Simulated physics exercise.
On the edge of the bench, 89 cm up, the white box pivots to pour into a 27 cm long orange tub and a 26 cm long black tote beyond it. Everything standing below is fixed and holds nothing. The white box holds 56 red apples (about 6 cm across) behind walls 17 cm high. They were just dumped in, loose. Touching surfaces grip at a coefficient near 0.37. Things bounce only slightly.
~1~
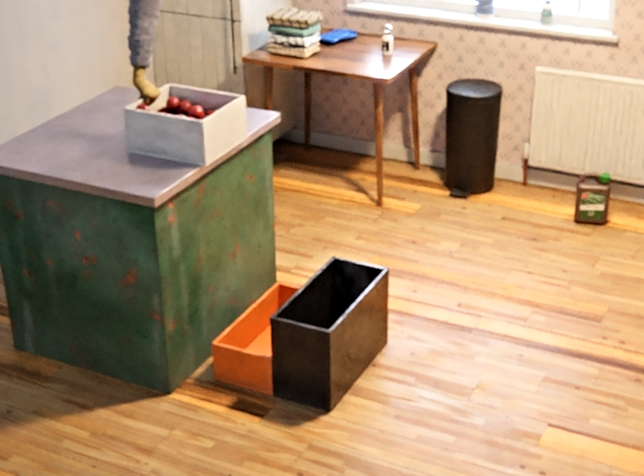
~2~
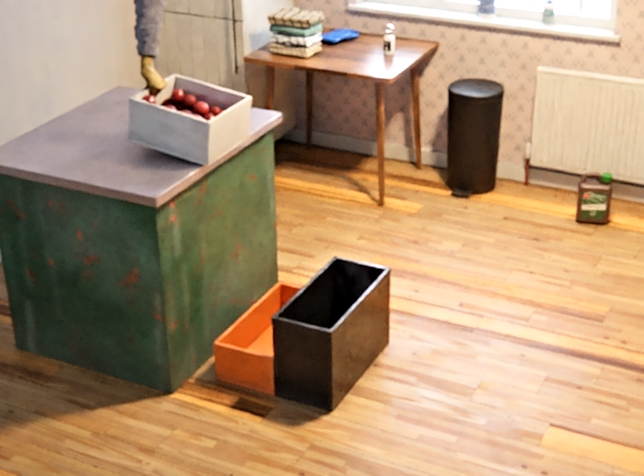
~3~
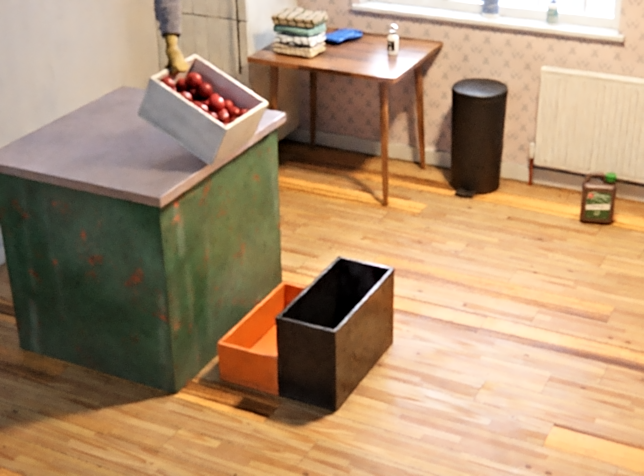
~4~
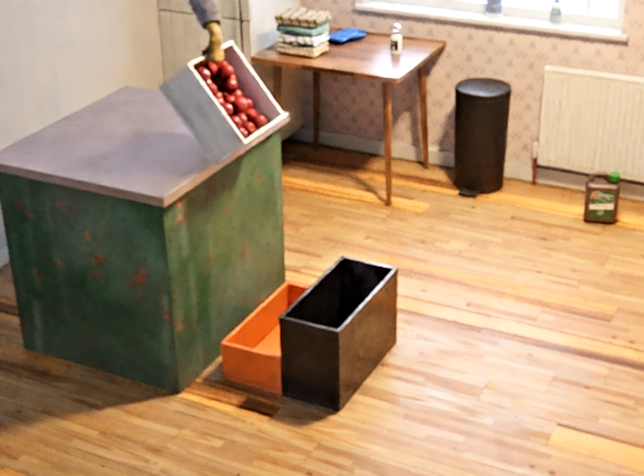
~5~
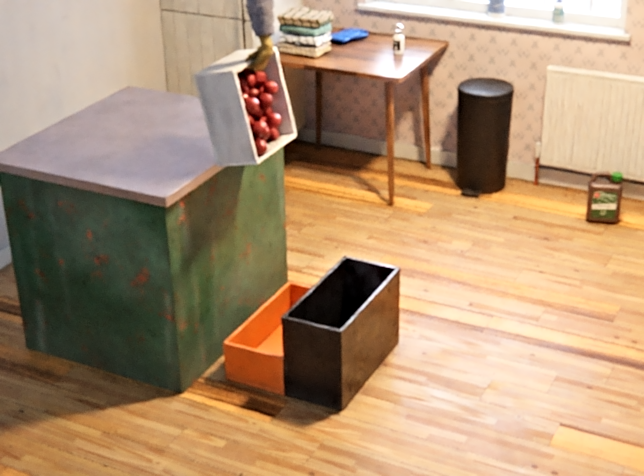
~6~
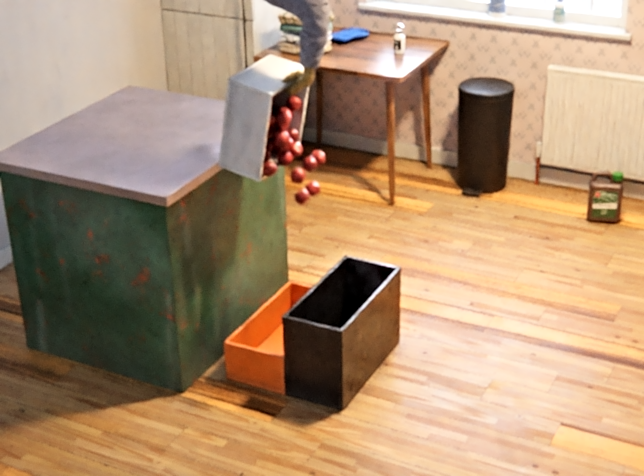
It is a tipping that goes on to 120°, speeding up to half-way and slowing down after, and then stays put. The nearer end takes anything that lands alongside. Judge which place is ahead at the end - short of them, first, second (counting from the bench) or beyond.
Ahead at the end: Second.
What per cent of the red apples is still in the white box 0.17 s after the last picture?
55 %.
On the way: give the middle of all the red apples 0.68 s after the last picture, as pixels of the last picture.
About (343, 347).
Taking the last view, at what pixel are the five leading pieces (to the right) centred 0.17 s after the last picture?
The five leading pieces sit around (350, 292).
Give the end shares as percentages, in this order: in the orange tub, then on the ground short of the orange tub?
It works out to roughly 10 per cent and 5 per cent, in that order.
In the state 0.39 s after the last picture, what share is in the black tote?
Share: About 45 %.
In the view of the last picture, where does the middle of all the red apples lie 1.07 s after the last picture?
Estimated centre in the last picture: (345, 355).
Then, 0.17 s after the last picture, tilt 116°; 30 still in the white box, 4 in the black tote and 22 in the air.
Then, 0.39 s after the last picture, tilt 120°; 5 still in the white box, 1 in the orange tub, 24 in the black tote and 26 in the air.
Then, 0.68 s after the last picture, tilt 120°; 5 in the orange tub, 46 in the black tote and 5 in the air.
When it is over (1.07 s after the last picture), 6 in the orange tub, 48 in the black tote and 2 on the ground short of the orange tub.
